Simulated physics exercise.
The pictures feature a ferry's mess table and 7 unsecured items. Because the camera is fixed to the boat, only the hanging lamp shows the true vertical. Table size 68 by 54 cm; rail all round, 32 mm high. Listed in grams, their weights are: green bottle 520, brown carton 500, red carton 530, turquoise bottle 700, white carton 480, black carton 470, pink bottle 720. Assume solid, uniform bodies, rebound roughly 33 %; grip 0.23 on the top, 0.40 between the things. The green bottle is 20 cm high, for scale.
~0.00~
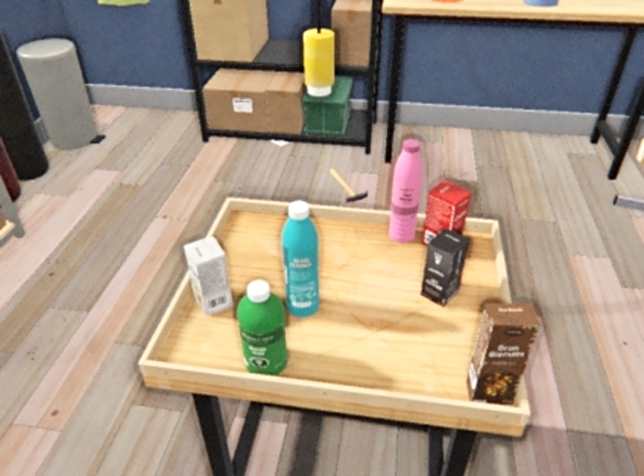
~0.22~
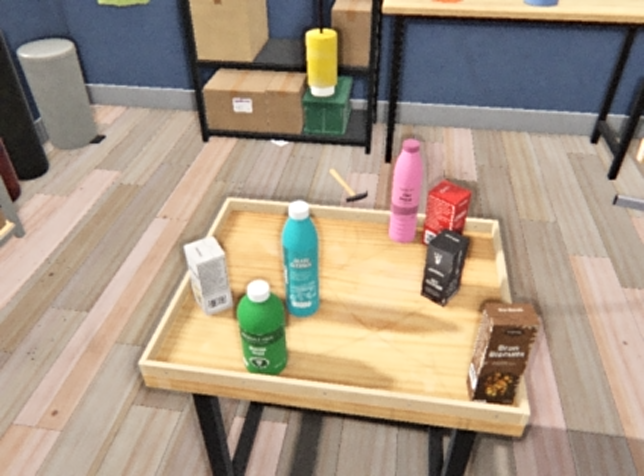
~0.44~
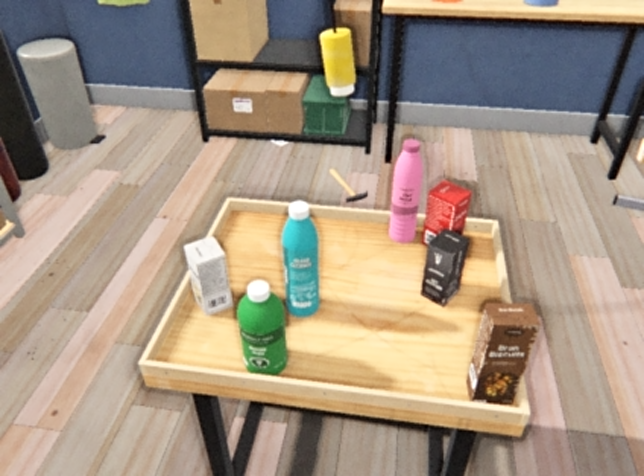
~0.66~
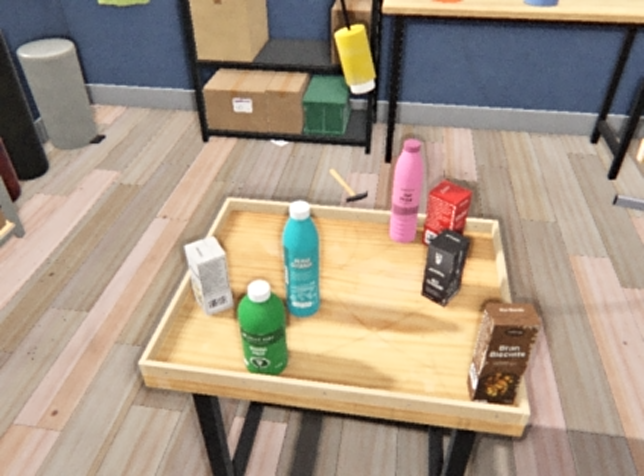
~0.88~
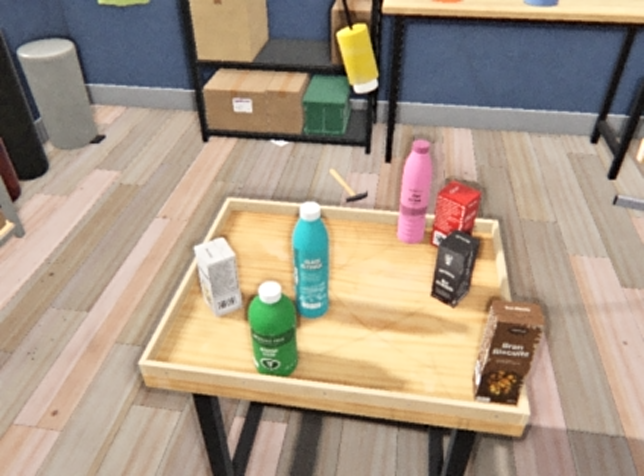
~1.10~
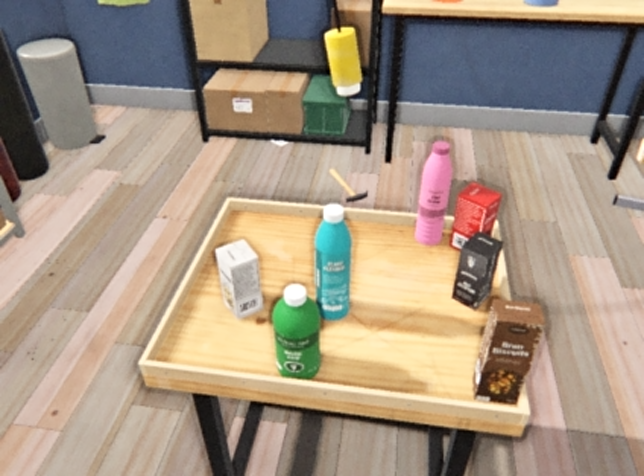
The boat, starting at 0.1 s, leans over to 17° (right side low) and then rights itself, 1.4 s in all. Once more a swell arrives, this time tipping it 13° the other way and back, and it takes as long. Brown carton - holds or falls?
Holds.
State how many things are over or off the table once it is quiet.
That comes to 0.
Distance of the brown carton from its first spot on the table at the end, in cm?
The shift is close to 1 cm.
After 1.20 s, boat heeled 7°, right side down; white carton slid 8 cm; black carton slid 8 cm; turquoise bottle slid 8 cm.
After 1.90 s, boat heeled 8°, left side down; white carton slid 9 cm; black carton slid 9 cm; turquoise bottle slid 9 cm.
At rest (3.4 s), not toppled but over 5 cm from the start, green bottle, red carton, turquoise bottle, white carton, black carton and pink bottle; brown carton in place, give or take 5 cm. Seen from the same camera at the end, brown carton near (504, 354).
